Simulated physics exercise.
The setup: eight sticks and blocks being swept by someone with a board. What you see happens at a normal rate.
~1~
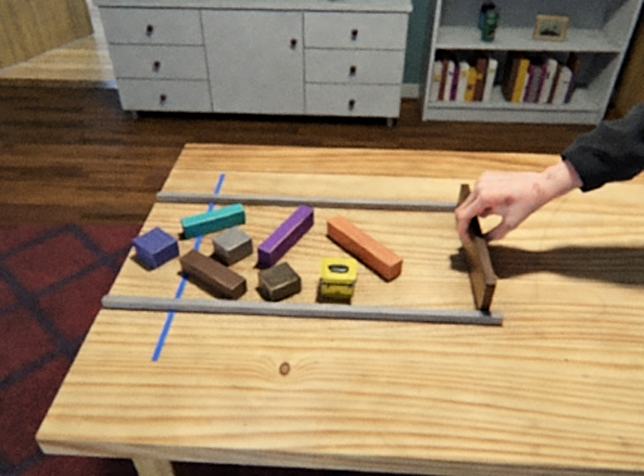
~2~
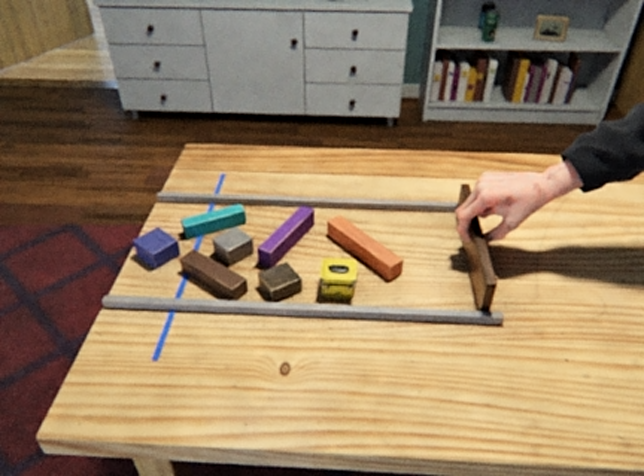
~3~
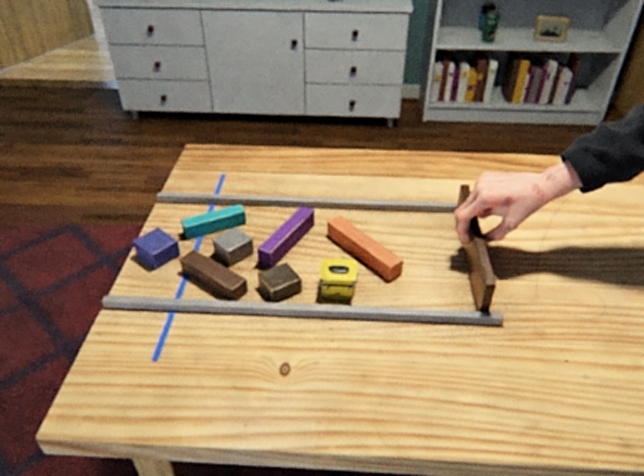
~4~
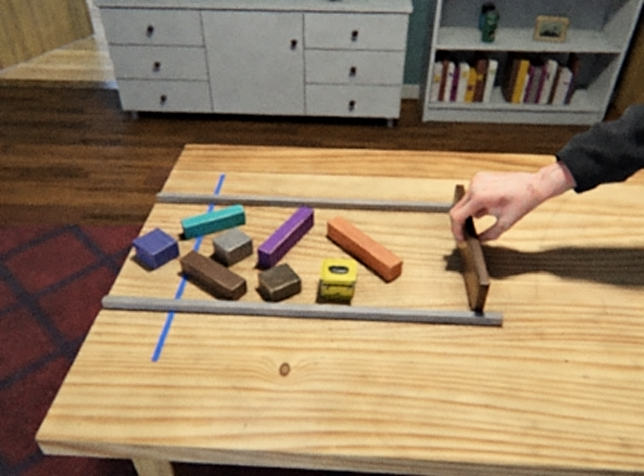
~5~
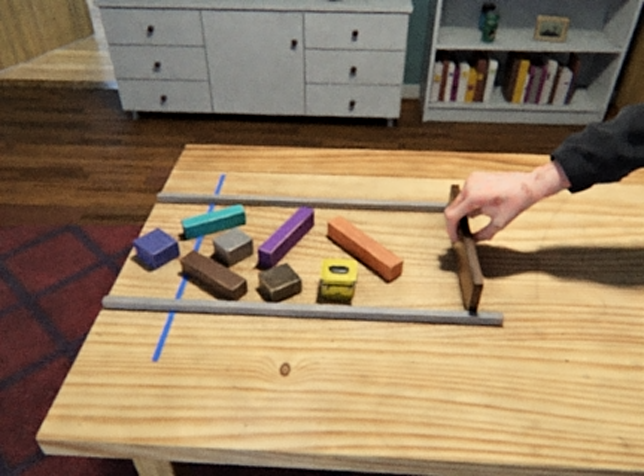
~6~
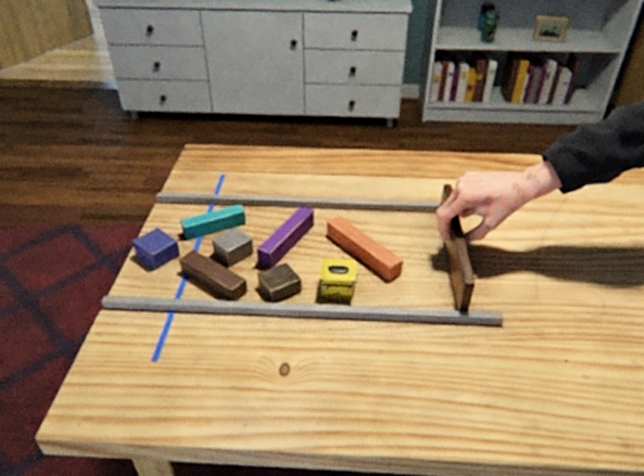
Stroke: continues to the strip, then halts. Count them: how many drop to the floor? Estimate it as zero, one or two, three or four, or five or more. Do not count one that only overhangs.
The pieces lost over the edge are fewer than three, but some.
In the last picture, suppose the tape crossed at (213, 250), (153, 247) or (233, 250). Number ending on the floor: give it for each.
Going through each try, you'd get 1, 6 and 0.
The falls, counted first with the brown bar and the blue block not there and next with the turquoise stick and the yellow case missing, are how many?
It would be 0 and 1.
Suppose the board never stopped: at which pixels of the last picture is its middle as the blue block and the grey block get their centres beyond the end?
The middle is at (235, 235) when it's the blue block, and at (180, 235) when it's the grey block.
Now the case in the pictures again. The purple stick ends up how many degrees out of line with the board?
Near 0 degrees.
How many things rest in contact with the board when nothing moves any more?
Counting them up gives 2.
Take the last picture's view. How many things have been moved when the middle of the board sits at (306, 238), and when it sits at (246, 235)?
Tally: First 5; then 8.
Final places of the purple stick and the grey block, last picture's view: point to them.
Purple stick: About (174, 230); grey block: About (142, 243).
Early on, none off yet; blue block at rest near (157, 248); turquoise stick at rest near (214, 222); brown bar at rest near (213, 276).
A while later, none off yet; blue block at rest near (157, 248); turquoise stick at rest near (214, 222); brown bar travelled a little near (196, 274).
Further along, none off yet; blue block travelled about its own width near (133, 237); turquoise stick travelled a little near (181, 223); brown bar travelled about its own width near (144, 270).
Finally, the number that fall off is one or two; lost, brown bar and blue block.
